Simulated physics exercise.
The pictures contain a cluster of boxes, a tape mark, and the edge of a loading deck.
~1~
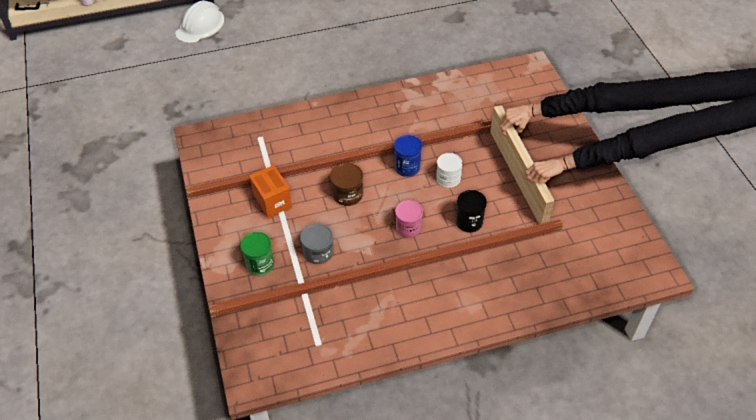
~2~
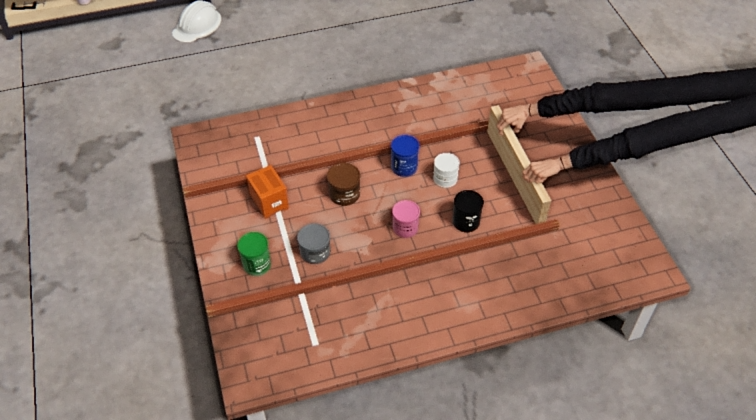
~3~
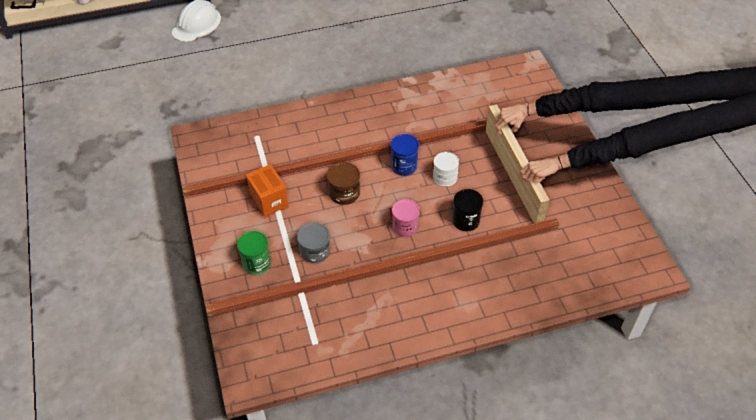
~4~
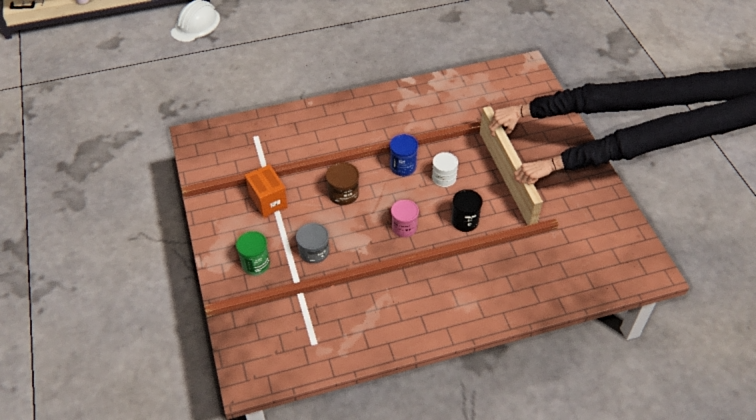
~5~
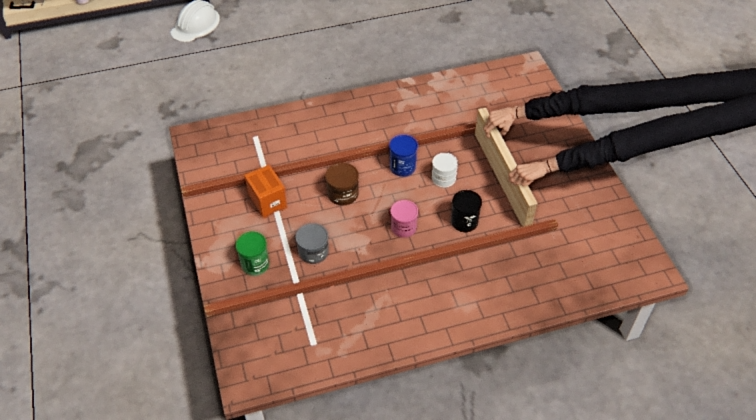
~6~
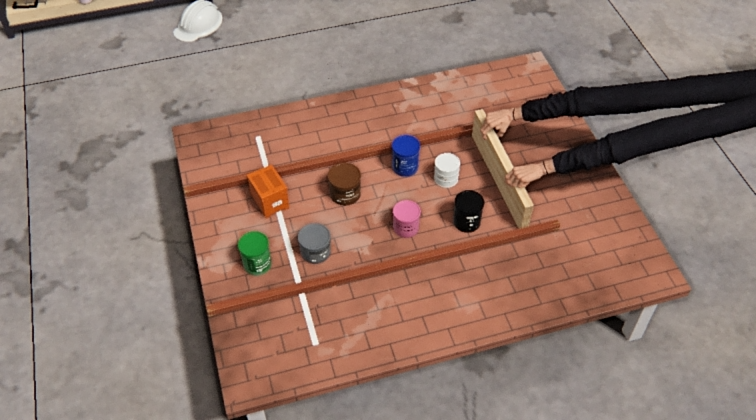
The clip opens on a brick-patterned table where colored cans and an orange box sit between two rails, a white strip crossing near the left. Two dark-sleeved arms hold a wooden plank at the right and slide it slightly left toward the cans, which stay essentially still.
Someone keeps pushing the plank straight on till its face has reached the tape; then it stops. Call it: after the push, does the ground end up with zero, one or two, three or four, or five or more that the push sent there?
The ground ends up with zero.
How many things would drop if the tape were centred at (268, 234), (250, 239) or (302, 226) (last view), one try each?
Taken one after another, the numbers are 0, 1 and 0.
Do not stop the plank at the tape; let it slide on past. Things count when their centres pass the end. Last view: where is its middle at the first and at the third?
First: Around (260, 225). Next: Around (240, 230).
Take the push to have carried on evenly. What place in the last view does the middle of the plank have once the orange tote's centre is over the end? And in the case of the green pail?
Roughly (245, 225); roughly (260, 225).
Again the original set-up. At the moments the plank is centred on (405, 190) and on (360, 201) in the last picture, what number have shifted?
4, then 5.
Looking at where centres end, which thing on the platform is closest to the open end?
It's the green pail.
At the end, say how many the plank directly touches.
Result: 4 in all.
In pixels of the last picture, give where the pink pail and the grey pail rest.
In the last picture the pink pail sits at (273, 236) while the grey pail sits at (250, 254).
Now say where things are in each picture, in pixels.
The first picture shows green pail (258, 255); orange tote (271, 192); grey pail (317, 244); plank (520, 164); tape (286, 231).
The second picture shows orange tote (268, 192); plank (517, 164).
The third picture shows grey pail (314, 243); blue pail (405, 155).
The fourth picture shows green pail (254, 254); white canister (445, 170).
The fifth picture shows orange tote (266, 192); brown pail (343, 184).
The sixth picture shows green pail (255, 254); orange tote (268, 192); grey pail (315, 244); plank (501, 168); tape (284, 230).
Early on, none off yet; green pail at rest near (255, 254); orange tote at rest near (268, 192); grey pail at rest near (315, 244).
A while later, none off yet; green pail at rest near (255, 254); orange tote travelled a little near (250, 193); grey pail travelled about its own width near (294, 245).
Finally, the number that fall off is zero.
